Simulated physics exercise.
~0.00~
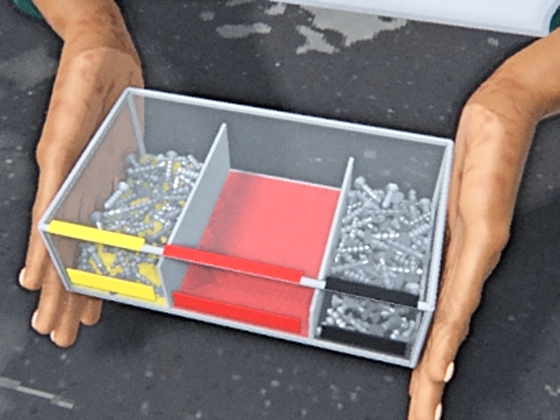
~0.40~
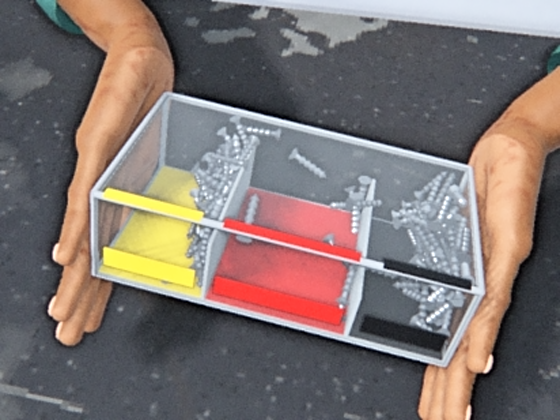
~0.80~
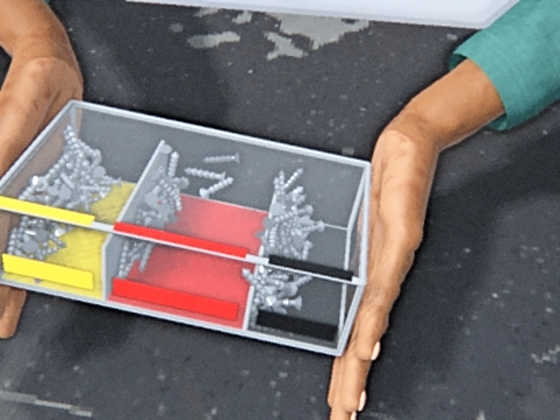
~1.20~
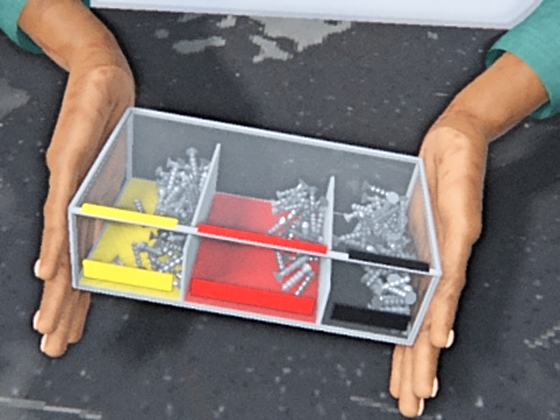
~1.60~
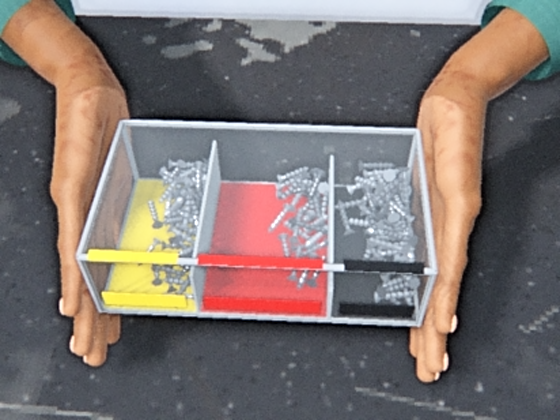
To begin with, two hands hold a clear lidded box split into yellow, red and black sections, with silvery screws heaped in the yellow and black ends and the red middle looking bare. The hands shift the box to the right, and screws scatter, some landing in the red section. They then swing it well to the left, still tilted, with screws in all three sections. Next they bring it back to the right, and finally they level it. It ends upright between both palms, with larger heaps in yellow and black and a smaller one in red.
